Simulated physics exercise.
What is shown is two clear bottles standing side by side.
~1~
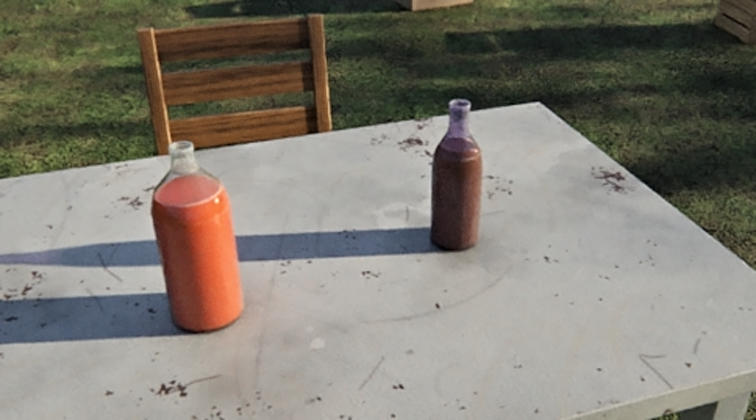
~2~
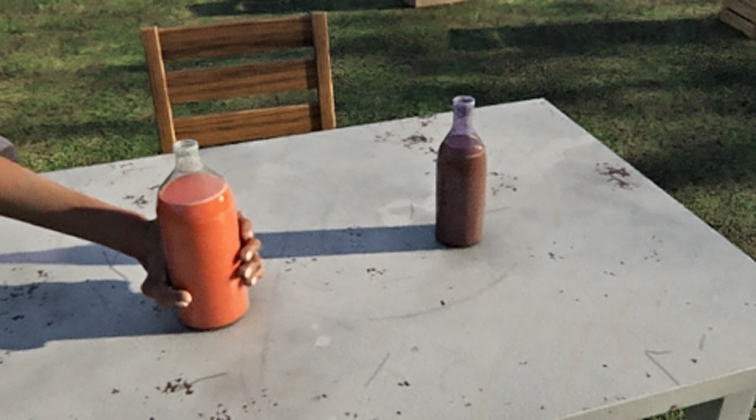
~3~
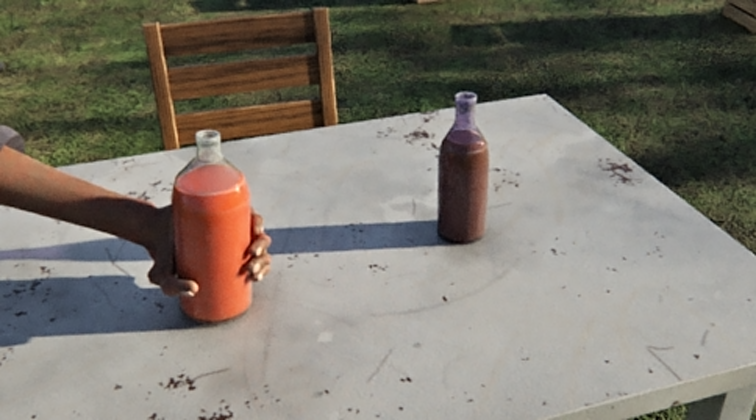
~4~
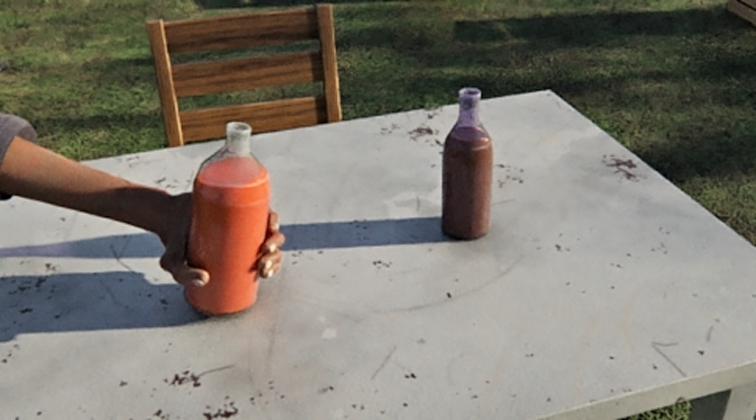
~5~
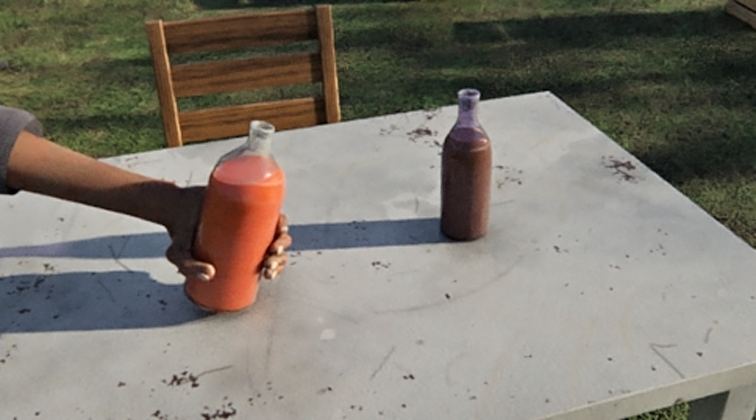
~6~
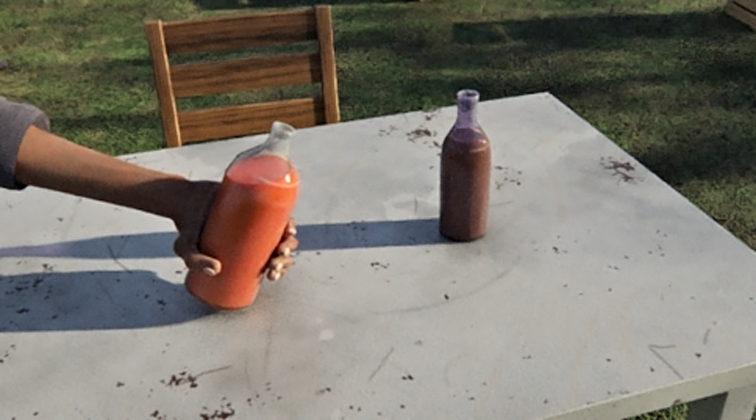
A hand grasping a bottle of orange liquid on an outdoor table, then tilting it rightward near a darker purple-brown bottle.
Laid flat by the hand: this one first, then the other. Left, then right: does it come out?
The left one leaks and the right one leaks.
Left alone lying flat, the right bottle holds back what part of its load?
35 in a hundred, give or take.
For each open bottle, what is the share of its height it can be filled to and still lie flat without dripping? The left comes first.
30 %, then 22 %.
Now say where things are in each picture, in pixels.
In the first picture, both stand upright; left bottle (194, 231) about three quarters full, open; right bottle (457, 172) about two thirds full, open.
In the second picture, a hand takes the left bottle; left bottle about three quarters full, surface at (192, 189); right bottle about two thirds full, surface at (462, 141).
In the third picture, the left bottle leans; left bottle (212, 221) about three quarters full; right bottle (464, 165) about two thirds full.
In the fourth picture, the left bottle leans; left bottle about three quarters full, surface at (234, 171); right bottle about two thirds full, surface at (469, 134).
In the fifth picture, the left bottle leans; left bottle (241, 211) tipped 20°; right bottle (467, 162) about two thirds full.
In the sixth picture, the left bottle leans; left bottle (252, 210) tipped 25°, open; right bottle about two thirds full, surface at (467, 135), open.
Next, the left bottle is nearly down; left bottle, some has come out.
After that, the left bottle lies flat; left bottle, some has come out.
Finally, both lie flat; left bottle, some has come out; right bottle, some has come out.
